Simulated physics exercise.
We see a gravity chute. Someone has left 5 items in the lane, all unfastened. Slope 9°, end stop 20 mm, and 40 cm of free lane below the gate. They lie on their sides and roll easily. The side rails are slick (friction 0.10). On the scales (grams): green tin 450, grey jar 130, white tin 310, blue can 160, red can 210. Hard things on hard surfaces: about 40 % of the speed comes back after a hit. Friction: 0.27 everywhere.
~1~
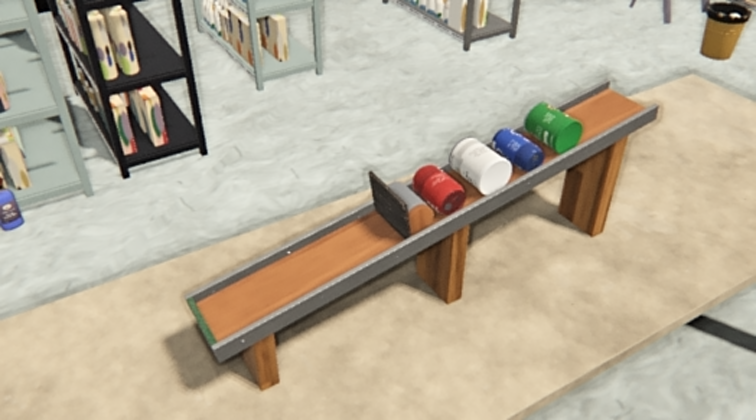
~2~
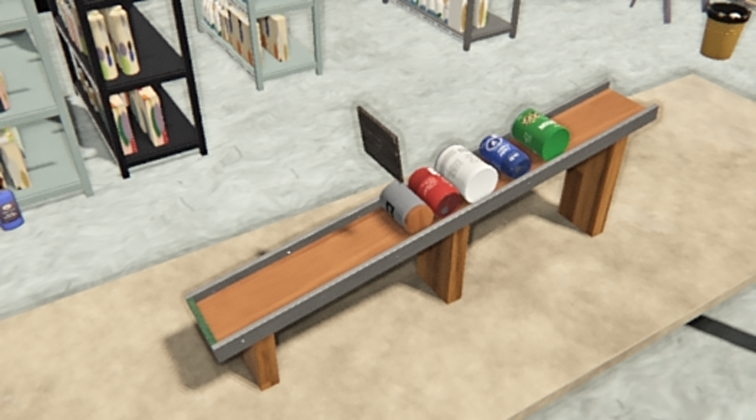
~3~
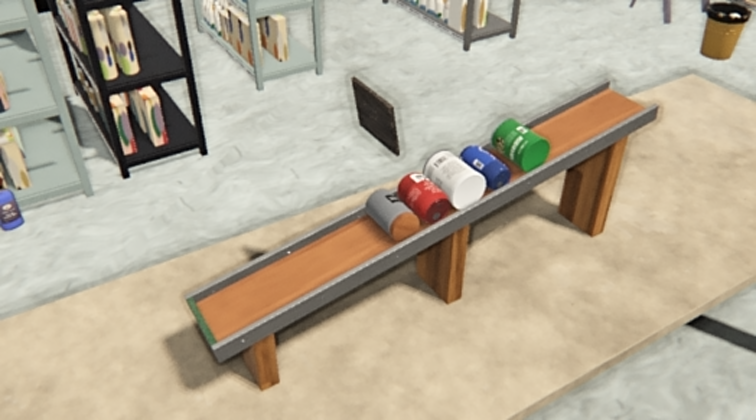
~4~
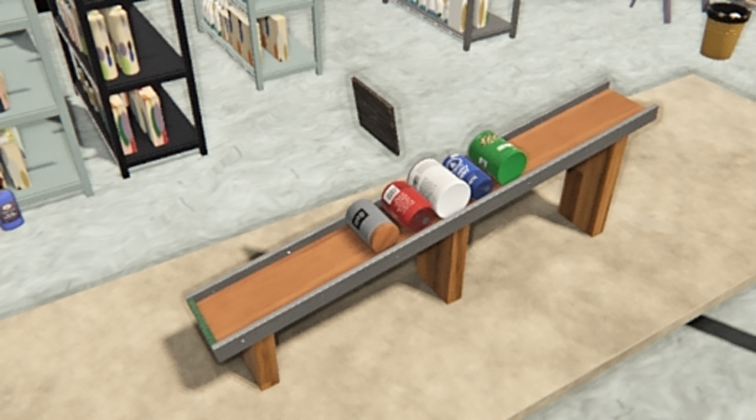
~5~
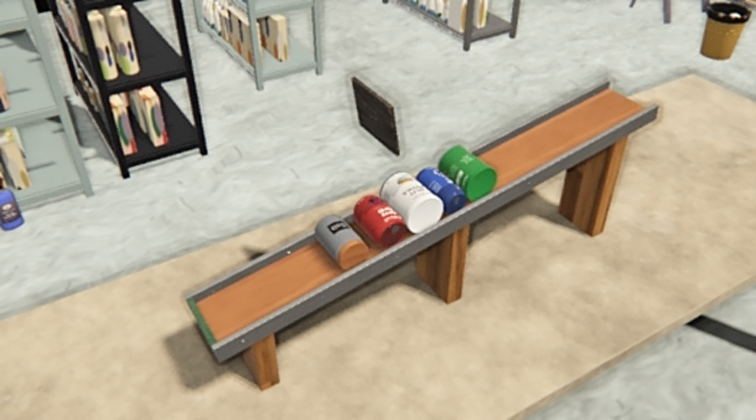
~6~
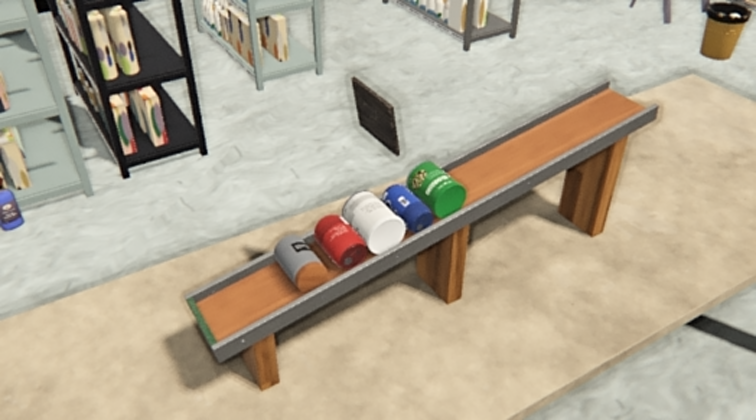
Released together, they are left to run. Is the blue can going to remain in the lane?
The blue can is caught by the stop.
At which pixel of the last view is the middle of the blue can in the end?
Around (256, 289).
Then, 0.20 s past the last view, blue can near (344, 242).
Then, 0.40 s past the last view, grey jar now over the stop; blue can near (279, 275).
Then, 0.70 s past the last view, red can now over the stop; blue can near (257, 288).
Then, 1.40 s past the last view, blue can not moving near (256, 289); green tin not moving; white tin not moving.
Finally, over the stop, grey jar and red can; the other 3 in the lane. In the last view, blue can near (256, 289).
